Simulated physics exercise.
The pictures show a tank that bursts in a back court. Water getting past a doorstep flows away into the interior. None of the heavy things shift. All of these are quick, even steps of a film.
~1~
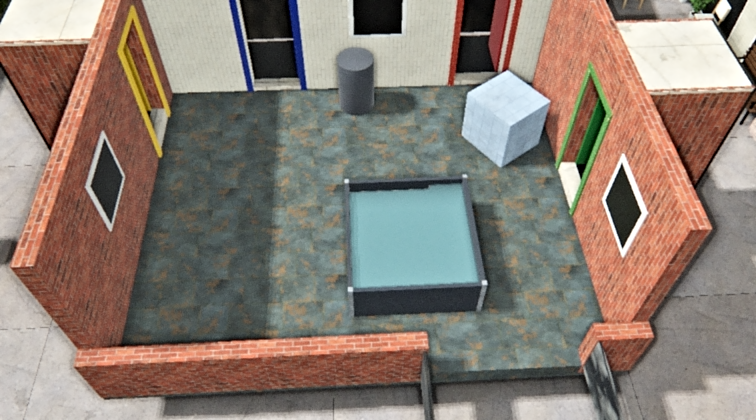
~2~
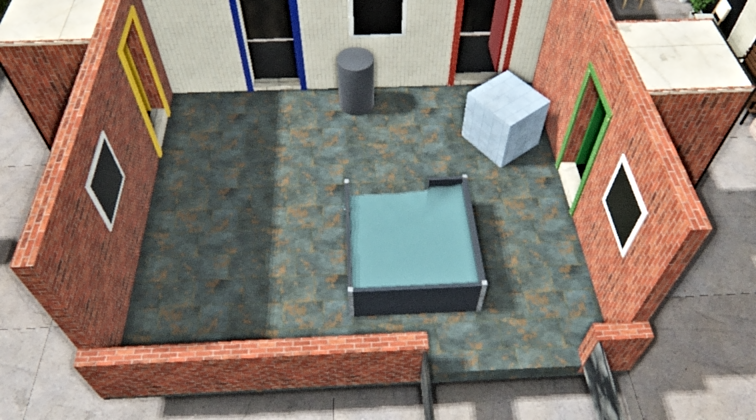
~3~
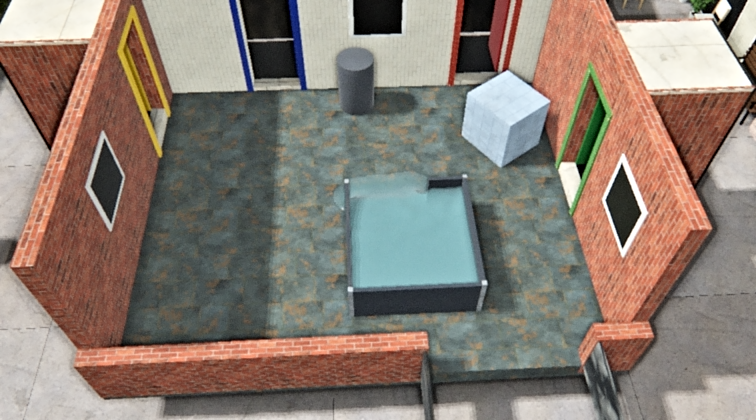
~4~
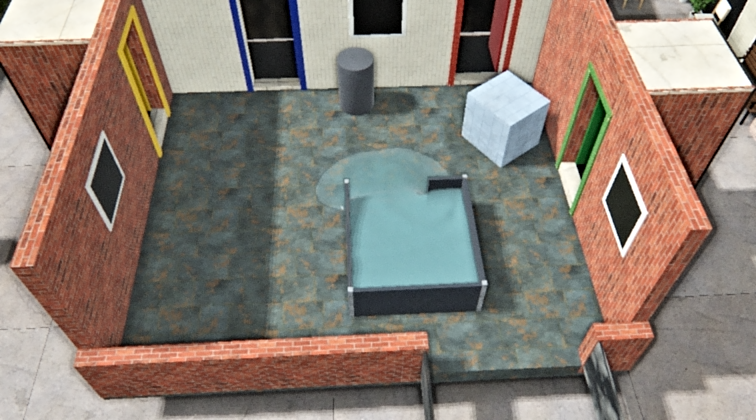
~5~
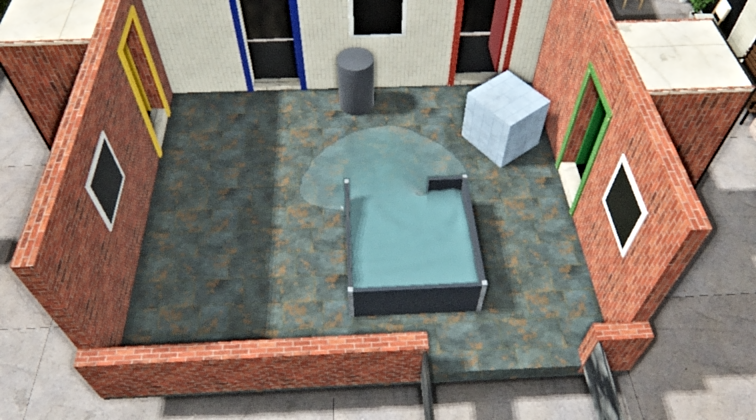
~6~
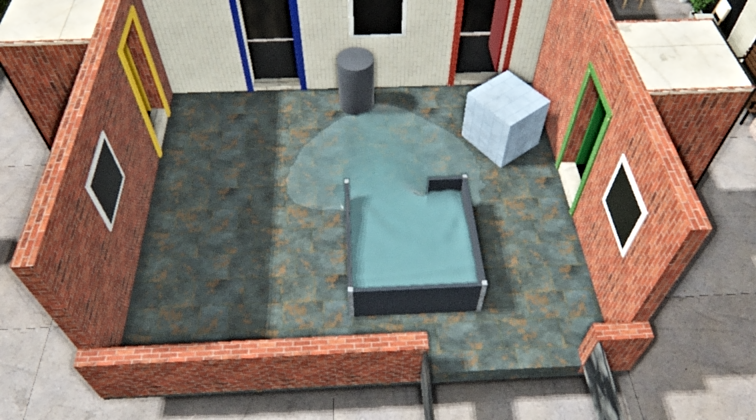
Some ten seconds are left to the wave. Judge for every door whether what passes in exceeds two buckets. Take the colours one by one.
The yellow door does not exceed two; the blue door exceeds two; the red door exceeds two; the green door does not exceed two.
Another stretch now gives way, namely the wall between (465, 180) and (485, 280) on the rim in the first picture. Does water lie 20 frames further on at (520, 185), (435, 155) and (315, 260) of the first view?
Taking the points in order: Swamped, swamped and unwetted.
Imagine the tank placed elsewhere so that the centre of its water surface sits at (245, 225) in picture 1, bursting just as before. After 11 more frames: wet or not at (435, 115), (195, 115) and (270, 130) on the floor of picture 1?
Points in turn: Not reached; inundated; inundated.
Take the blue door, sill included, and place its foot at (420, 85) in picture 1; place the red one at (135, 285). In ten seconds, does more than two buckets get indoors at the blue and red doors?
As I see it, blue crosses the line and red does not reach it.
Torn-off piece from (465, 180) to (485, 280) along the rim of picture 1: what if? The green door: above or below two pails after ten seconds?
The green door crosses the line.
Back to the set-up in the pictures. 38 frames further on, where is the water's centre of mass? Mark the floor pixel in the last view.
Near pixel (370, 169).
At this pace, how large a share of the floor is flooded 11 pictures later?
Roughly 35 percent.
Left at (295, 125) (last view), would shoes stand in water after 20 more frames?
Looking there, it would be swamped.
A moment on, water covers 25 % of the floor; the yellow door not reached, the blue door not reached, the red door not reached, the green door not reached.
Next, water covers 35 % of the floor; the yellow door not reached, the blue door over two buckets in, the red door under two buckets in, the green door not reached.
Then, water covers 45 % of the floor; the yellow door wet at the sill, nothing in, the blue door over two buckets in, the red door over two buckets in, the green door wet at the sill, nothing in.
Later, water covers 85 % of the floor; the yellow door wet at the sill, nothing in, the blue door far over two buckets in, the red door over two buckets in, the green door wet at the sill, nothing in.
In the end, water covers 95 % of the floor; the yellow door wet at the sill, nothing in, the blue door far over two buckets in, the red door over two buckets in, the green door wet at the sill, nothing in.
